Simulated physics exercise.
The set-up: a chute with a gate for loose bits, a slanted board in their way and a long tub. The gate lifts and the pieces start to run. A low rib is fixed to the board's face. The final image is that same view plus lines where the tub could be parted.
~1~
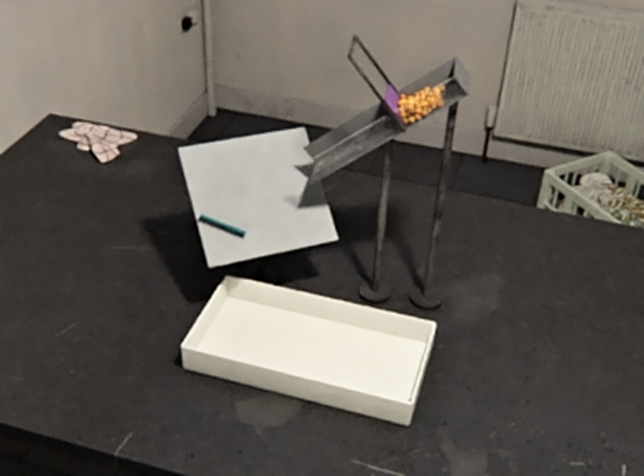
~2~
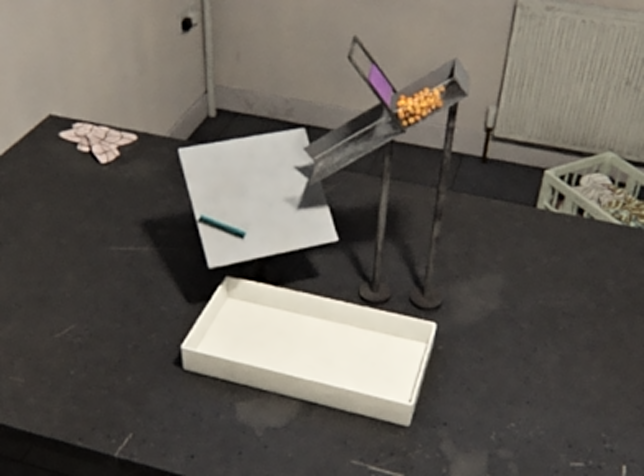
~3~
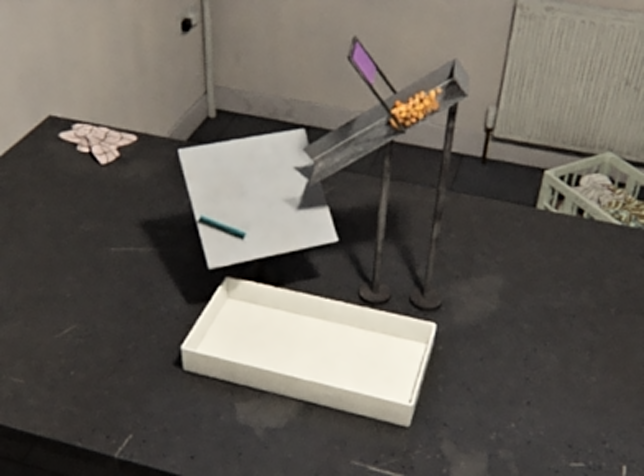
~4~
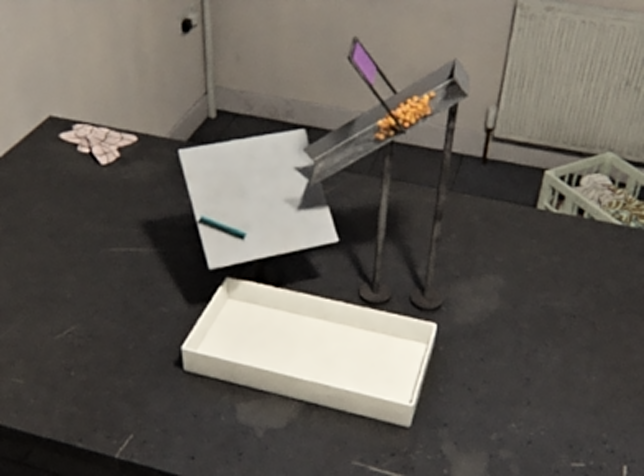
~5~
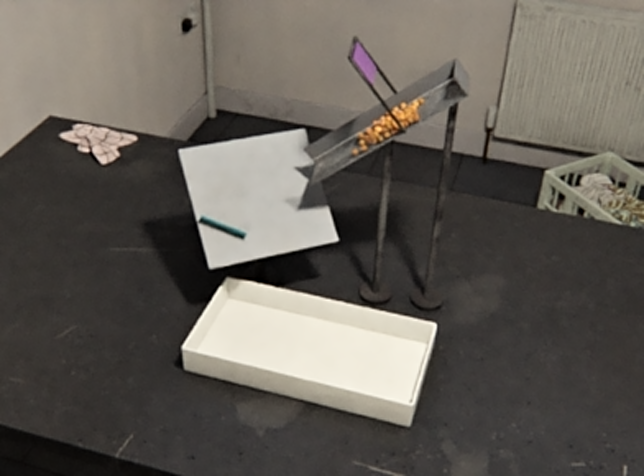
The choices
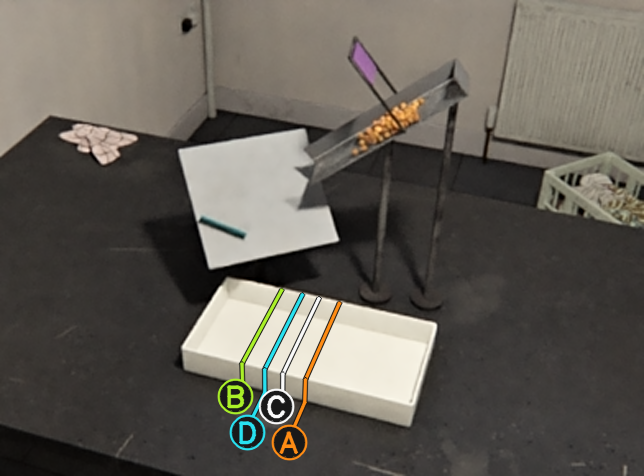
A grey chute on stands above a white tub, its purple gate lifting and orange-brown pieces sliding down to the left.
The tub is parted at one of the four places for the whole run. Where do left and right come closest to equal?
The best line is B.
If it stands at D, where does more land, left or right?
Left.
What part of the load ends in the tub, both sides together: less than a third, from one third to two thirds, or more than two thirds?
About that: More than two thirds.
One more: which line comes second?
D it is.
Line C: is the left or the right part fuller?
The left side.
On the marked copy, line A crosses the front rim at (305, 378); line B crosses the front rim at (242, 362); line C crosses the front rim at (283, 373); line D crosses the front rim at (265, 368).
With A, of what is caught, all on the left of the divider, none on the right.
With B, of what is caught, about half on the left of the divider, about half on the right.
With C, of what is caught, nearly all on the left of the divider, a stray few on the right.
With D, of what is caught, most on the left of the divider, about a quarter on the right.
